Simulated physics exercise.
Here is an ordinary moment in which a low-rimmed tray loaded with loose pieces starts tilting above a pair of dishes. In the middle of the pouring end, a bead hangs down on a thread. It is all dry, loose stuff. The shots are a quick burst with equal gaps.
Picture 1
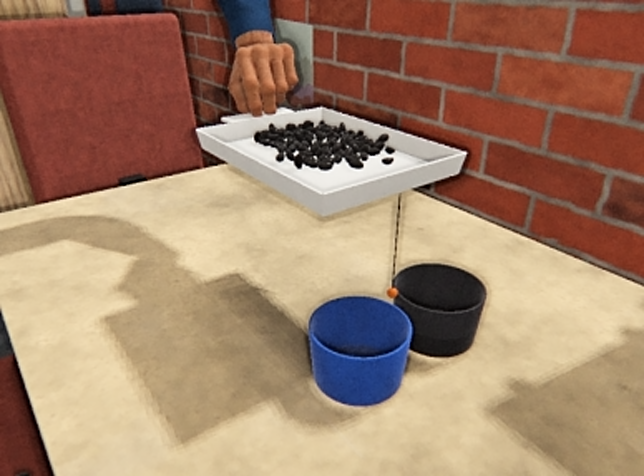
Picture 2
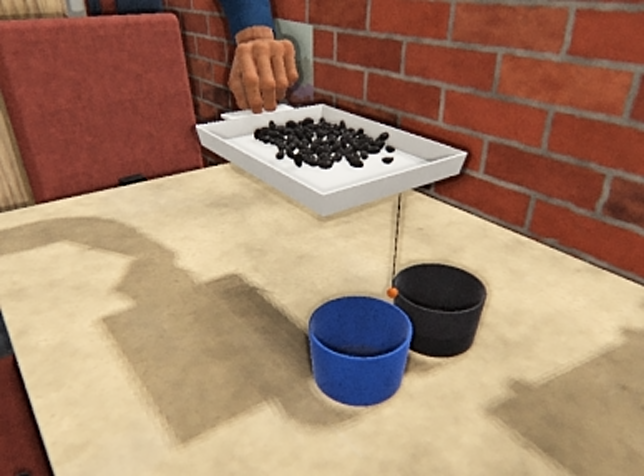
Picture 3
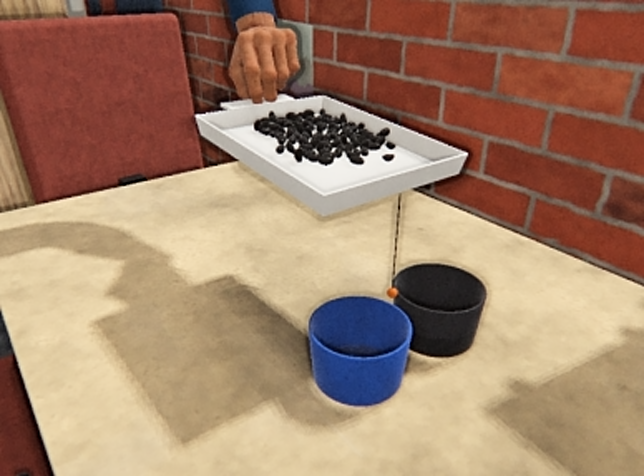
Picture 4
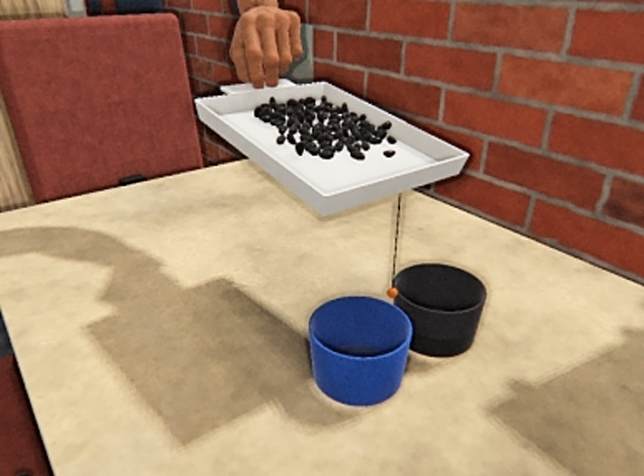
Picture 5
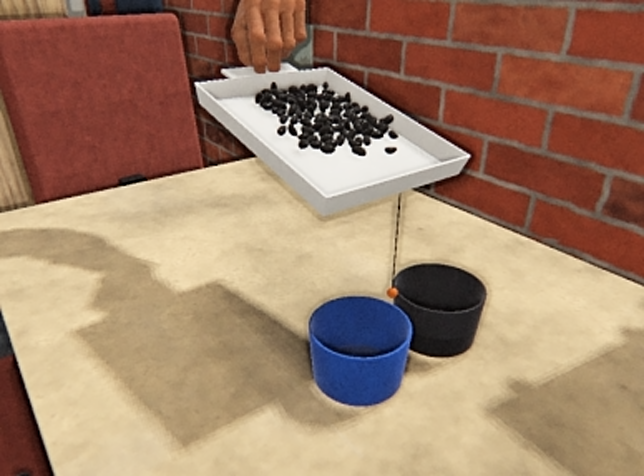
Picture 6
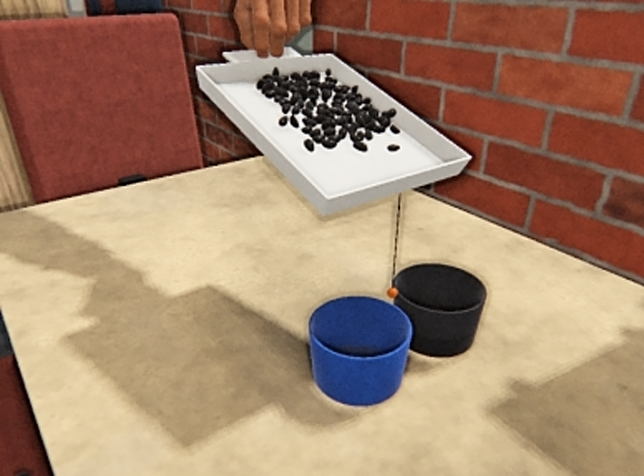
A hand with a blue sleeve grips the far end of a white, low-rimmed tray of black beans above a pale tabletop, seen from slightly above, with a brick wall and red chair back behind. Below the tray's near end sit a blue dish at left and a black one at right, an orange bead hanging on a thread beside them. The hand steadily raises the far end, tilting the tray toward the dishes, while the beans shift slightly and the camera stays still.
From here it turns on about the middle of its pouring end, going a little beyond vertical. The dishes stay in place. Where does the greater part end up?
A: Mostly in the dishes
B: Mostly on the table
(B) Mostly on the table.
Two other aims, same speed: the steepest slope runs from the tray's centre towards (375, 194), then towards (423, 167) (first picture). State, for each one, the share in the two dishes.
In order, some 30 % and some 90 %.
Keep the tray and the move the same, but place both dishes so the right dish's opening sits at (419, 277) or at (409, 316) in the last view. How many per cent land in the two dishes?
Trial 1: 0 percent; trial 2: 40 percent.
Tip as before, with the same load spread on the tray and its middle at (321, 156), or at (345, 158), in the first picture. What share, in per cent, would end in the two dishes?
In order, 20 % then 10 %.
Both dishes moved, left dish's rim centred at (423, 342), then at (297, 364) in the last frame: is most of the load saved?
First try: Higher than half; second try: Lower than half.
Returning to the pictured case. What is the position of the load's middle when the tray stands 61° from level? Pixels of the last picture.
Near (408, 153).
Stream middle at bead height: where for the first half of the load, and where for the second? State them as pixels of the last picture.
Initially about (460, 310); subsequently about (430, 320).
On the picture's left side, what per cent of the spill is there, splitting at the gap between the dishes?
Share on the left: Near 10 %.
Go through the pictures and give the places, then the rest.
In the first frame, corners of the pouring end at (324, 192) and (461, 153), level; middle of the load at (319, 144), black beans; left dish at (393, 373); right dish at (472, 328); bead on its thread at (392, 293).
In the second frame, corners of the pouring end at (324, 192) and (461, 153), level; middle of the load at (319, 142).
In the third frame, corners of the pouring end at (325, 192) and (462, 153), tipped barely, level across its low end; middle of the load at (319, 136).
In the fourth frame, corners of the pouring end at (326, 193) and (463, 154), tipped a little, level across its low end; middle of the load at (320, 126).
In the fifth frame, corners of the pouring end at (327, 194) and (465, 155), tipped a little, level across its low end; middle of the load at (322, 116).
In the sixth frame, corners of the pouring end at (329, 195) and (466, 156), tipped clearly, level across its low end; middle of the load at (324, 107); left dish at (393, 373); right dish at (472, 328).
Soon after the last picture, tray tipped steeply; nearly all on the tray; a stray few in the air.
A little later, tray tipped right over; about two thirds on the tray; a stray few in the right dish; about a quarter outside both; a small part in the air.
Later still, tray tipped past a quarter turn; a small part in the left dish; a small part in the right dish; most outside both.
At rest, tray tipped past a quarter turn; a small part in the left dish; a small part in the right dish; most outside both.
